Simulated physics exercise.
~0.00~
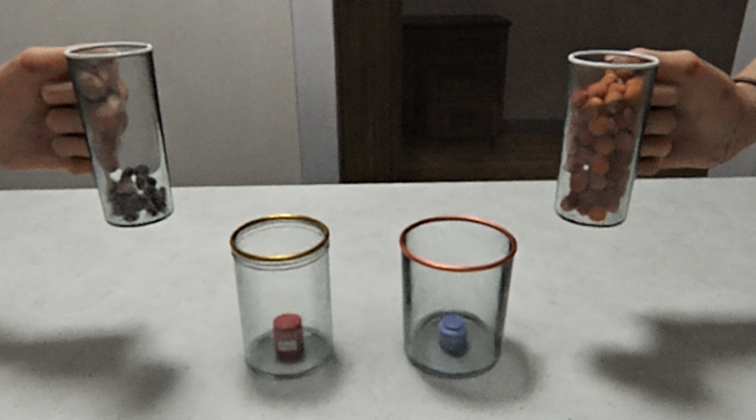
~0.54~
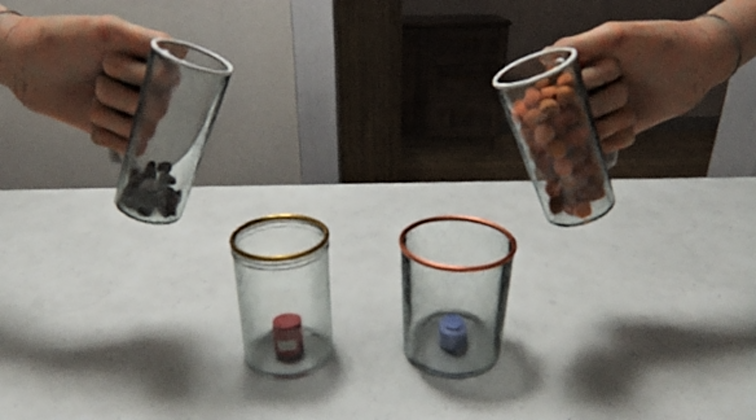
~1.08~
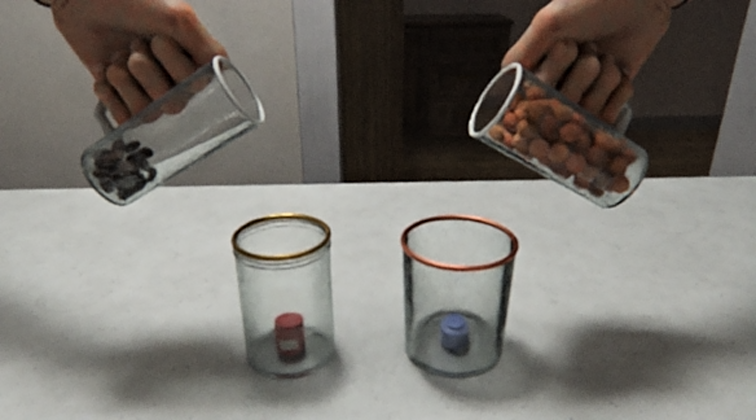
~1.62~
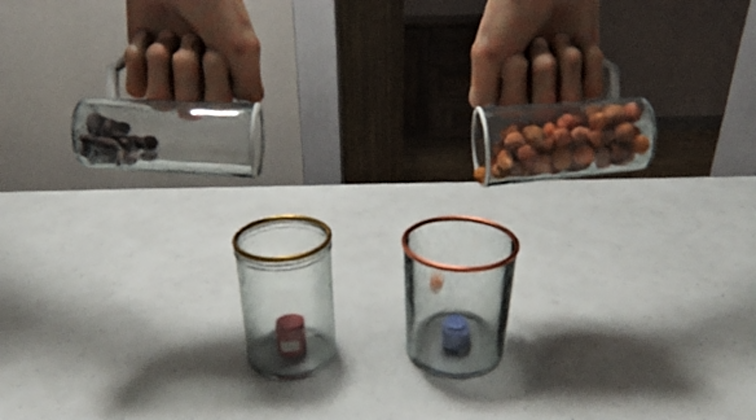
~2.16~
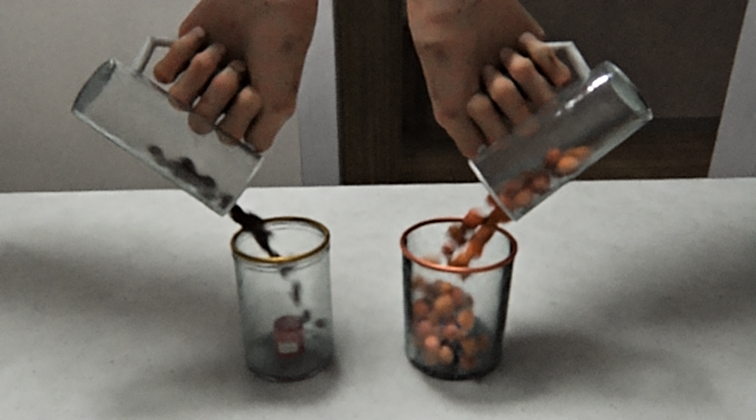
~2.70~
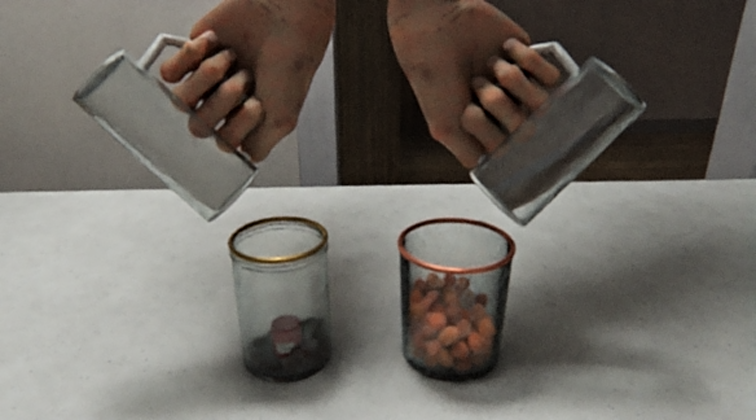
Two hands hold clear cups above a pale counter, seen from the front by a slightly swaying camera, the left cup holding a few dark pieces and the right one packed with orange pieces. Below stand a gold-rimmed clear jar with a small red object inside and a red-rimmed glass with a small blue one. The hands tip the cups inward onto their sides, and a first orange piece drops. Tilting further, they pour both loads out until the cups are empty. The dark pieces form a shallow layer with the red object still showing, while orange pieces half fill the right glass and hide the blue object.
